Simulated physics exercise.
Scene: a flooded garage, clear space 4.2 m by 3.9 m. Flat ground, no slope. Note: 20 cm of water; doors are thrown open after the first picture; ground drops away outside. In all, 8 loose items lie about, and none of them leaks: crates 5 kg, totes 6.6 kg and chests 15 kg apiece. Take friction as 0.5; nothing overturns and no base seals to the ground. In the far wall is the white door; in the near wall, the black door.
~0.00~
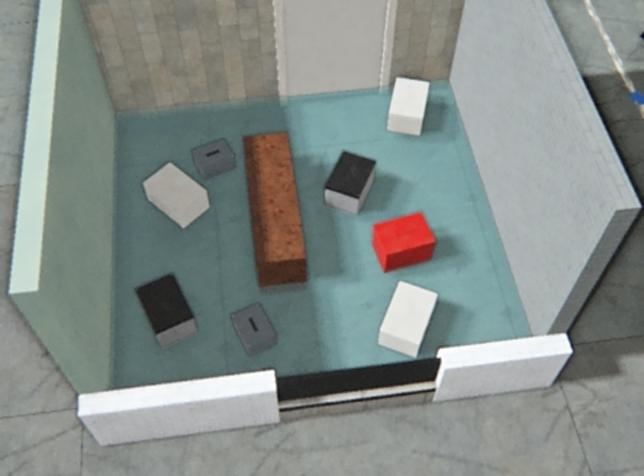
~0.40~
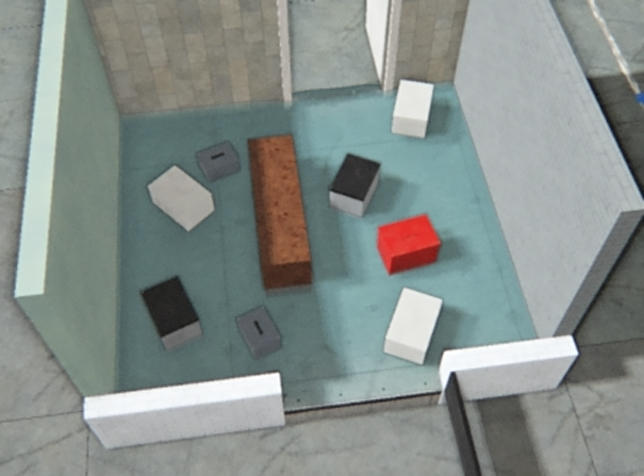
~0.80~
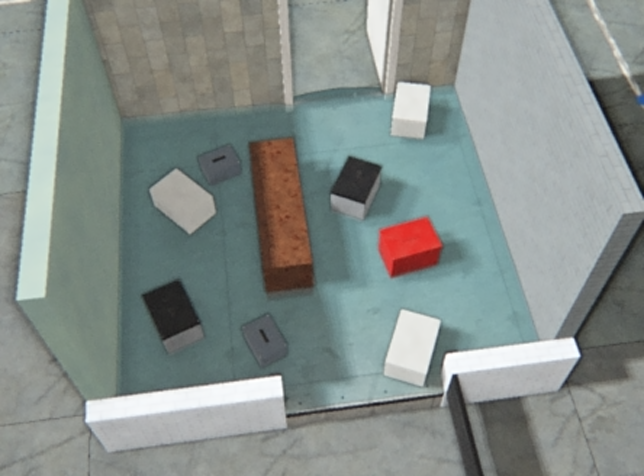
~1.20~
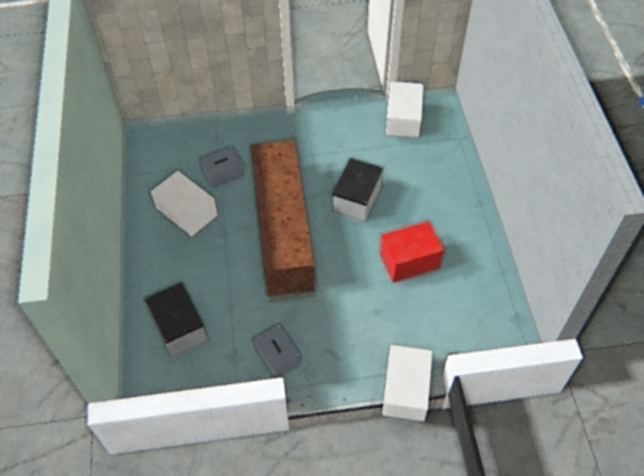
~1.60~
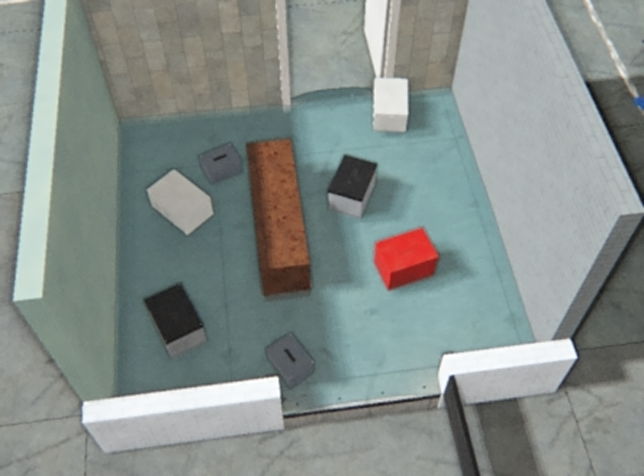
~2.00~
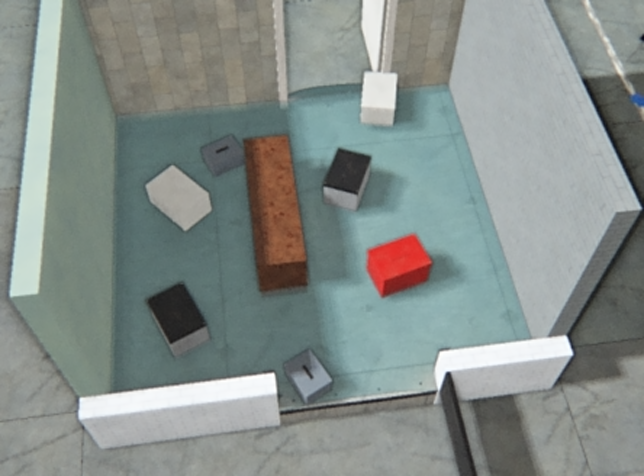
A flooded, roofless garage is seen from high above its near wall, the view swaying very slightly. Around a long rusty-brown block sit a red chest at right, black-topped, pale and white boxes, and two small grey ones. The far white and near black doors swing open, the near white box slides to the near doorway and disappears, the far one drifts left, and the nearer grey one and red chest edge nearer.
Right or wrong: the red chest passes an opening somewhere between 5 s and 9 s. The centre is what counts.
Right.
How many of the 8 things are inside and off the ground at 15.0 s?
Total: 1.
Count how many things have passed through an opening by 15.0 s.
6 by that time.
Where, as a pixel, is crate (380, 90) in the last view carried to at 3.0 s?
My estimate: Around (355, 76).
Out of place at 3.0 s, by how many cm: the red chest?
40 cm or so by then.
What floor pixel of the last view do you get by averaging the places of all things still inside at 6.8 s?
Around (300, 183).
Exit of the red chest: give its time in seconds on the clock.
Around 6.5 s.
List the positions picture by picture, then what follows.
In the first picture, the red chest at (404, 233) floats; about 3070 L in view; 0 of 8 have shifted.
In the second picture, the red chest at (409, 235), afloat; 20 cm deep round most things; 0 of 8 have shifted.
In the third picture, the red chest at (411, 238), afloat; 20 cm deep round most things; 2 of 8 have shifted.
In the fourth picture, the red chest at (412, 242) floats; about 2810 L in view; 3 of 8 have shifted.
In the fifth picture, the red chest at (407, 250) floats, 12 cm from its start; 17 cm deep round most things; 7 of 8 have shifted.
In the sixth picture, the red chest at (400, 257) floats, 24 cm from its start; about 2590 L in view; 7 of 8 have shifted.
After 3.0 s the red chest is near (392, 273), 0.4 m from its start, afloat; 2 of 8 are out; 6 afloat.
After 6.8 s the red chest has gone out (at 6.6 s); 5 of 8 are out; 3 afloat.
After 11.0 s the red chest has gone out (at 6.6 s); 6 of 8 are out; 2 afloat.
After 15.0 s the red chest has gone out (at 6.6 s); 6 of 8 are out; 1 afloat.
